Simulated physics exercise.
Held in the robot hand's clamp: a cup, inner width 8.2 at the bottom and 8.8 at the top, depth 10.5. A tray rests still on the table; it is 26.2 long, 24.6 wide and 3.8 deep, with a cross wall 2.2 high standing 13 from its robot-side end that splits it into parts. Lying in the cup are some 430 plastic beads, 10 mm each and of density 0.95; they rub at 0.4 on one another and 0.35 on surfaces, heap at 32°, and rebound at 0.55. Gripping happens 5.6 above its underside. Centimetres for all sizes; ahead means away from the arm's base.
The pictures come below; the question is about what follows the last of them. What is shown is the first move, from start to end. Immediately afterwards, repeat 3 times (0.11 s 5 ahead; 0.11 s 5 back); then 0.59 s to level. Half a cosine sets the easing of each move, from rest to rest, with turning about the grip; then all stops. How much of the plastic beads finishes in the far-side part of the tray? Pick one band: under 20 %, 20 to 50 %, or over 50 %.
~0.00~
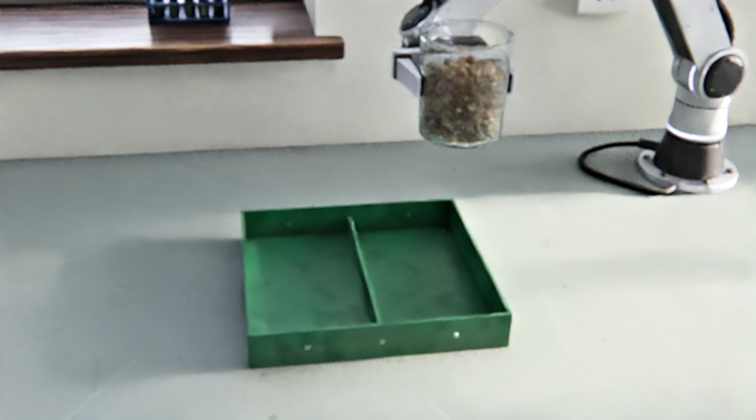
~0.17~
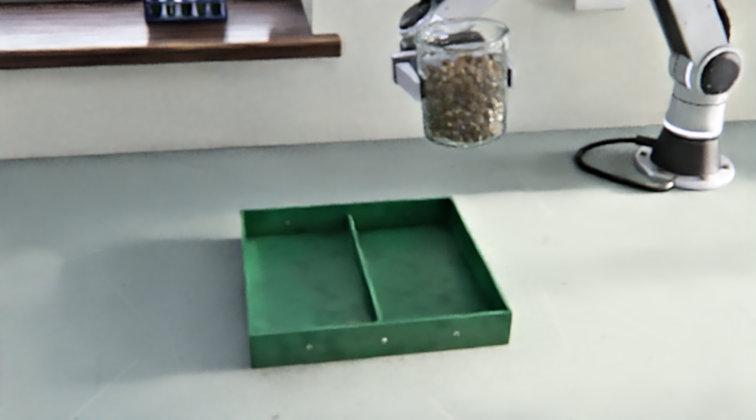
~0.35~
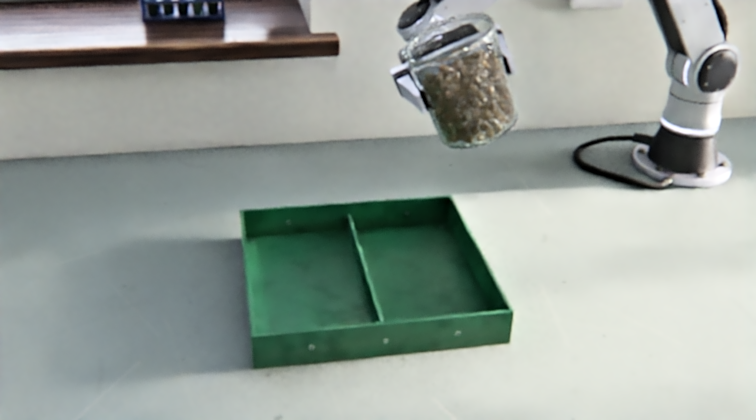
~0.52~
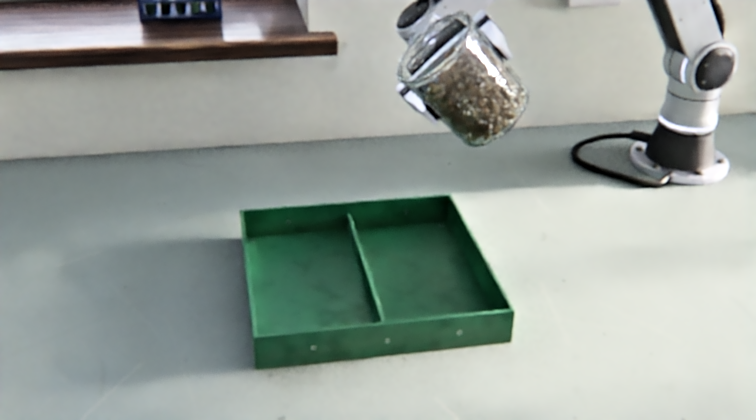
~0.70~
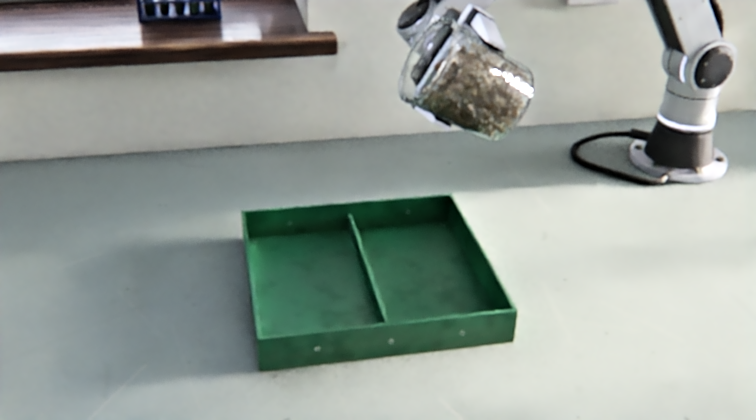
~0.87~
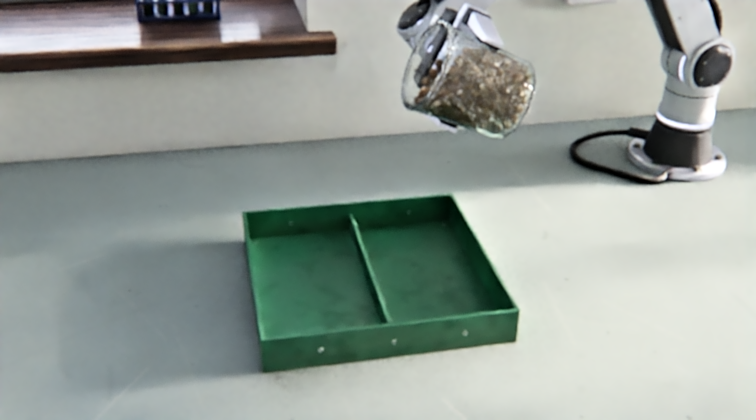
20 to 50 %.
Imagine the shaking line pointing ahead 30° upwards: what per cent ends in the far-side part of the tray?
About 55 per cent.
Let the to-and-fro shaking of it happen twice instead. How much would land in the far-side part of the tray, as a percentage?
Near 30 per cent.
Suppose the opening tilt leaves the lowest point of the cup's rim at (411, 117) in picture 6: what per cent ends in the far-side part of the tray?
Around 70 per cent of it.
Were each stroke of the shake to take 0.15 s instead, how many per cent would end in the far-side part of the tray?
Estimate: Close to 20 percent.
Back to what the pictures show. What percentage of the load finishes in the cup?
Roughly 50 percent.
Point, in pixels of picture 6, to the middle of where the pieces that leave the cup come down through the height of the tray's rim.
I'd say somewhere around (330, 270).
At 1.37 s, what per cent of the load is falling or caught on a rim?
Roughly 16 per cent.
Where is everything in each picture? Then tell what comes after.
The first frame shows the cup middle at (463, 85), level; upper third of the load around (464, 75), from x 425 to 500, top at y 55; 429 in the cup.
The second frame shows the cup middle at (463, 84), tilted 6° forward; upper third of the load around (466, 74), from x 425 to 500, top at y 55.
The third frame shows the cup middle at (464, 84), tilted 22° forward; upper third of the load around (469, 73), from x 425 to 510, top at y 50.
The fourth frame shows the cup middle at (466, 83), tilted 43° forward; upper third of the load around (474, 71), from x 430 to 520, top at y 45.
The fifth frame shows the cup middle at (468, 83), tilted 59° forward; upper third of the load around (480, 69), from x 425 to 525, top at y 45.
The sixth frame shows the cup middle at (470, 83), tilted 65° forward; upper third of the load around (485, 70), from x 420 to 525, top at y 50; 429 in the cup.
After 1.37 s, tilted 65° forward, highest piece 26 above the table; 265 in the cup, 77 in the far-side part, 11 in the robot-side part, 8 on the table or floor, 68 in flight or on a rim.
After 1.87 s, tilted 25° forward, highest piece 28 above the table; 213 in the cup, 145 in the far-side part, 45 in the robot-side part, 25 on the table or floor, 1 in flight or on a rim.
After 2.32 s, level, highest piece 26 above the table; 213 in the cup, 146 in the far-side part, 45 in the robot-side part, 25 on the table or floor.
After 3.37 s, level, highest piece 26 above the table; 213 in the cup, 146 in the far-side part, 45 in the robot-side part, 25 on the table or floor.
In the end, 213 in the cup, 146 in the far-side part, 45 in the robot-side part, 25 on the table or floor. That is 34 % in the far-side part of the tray.
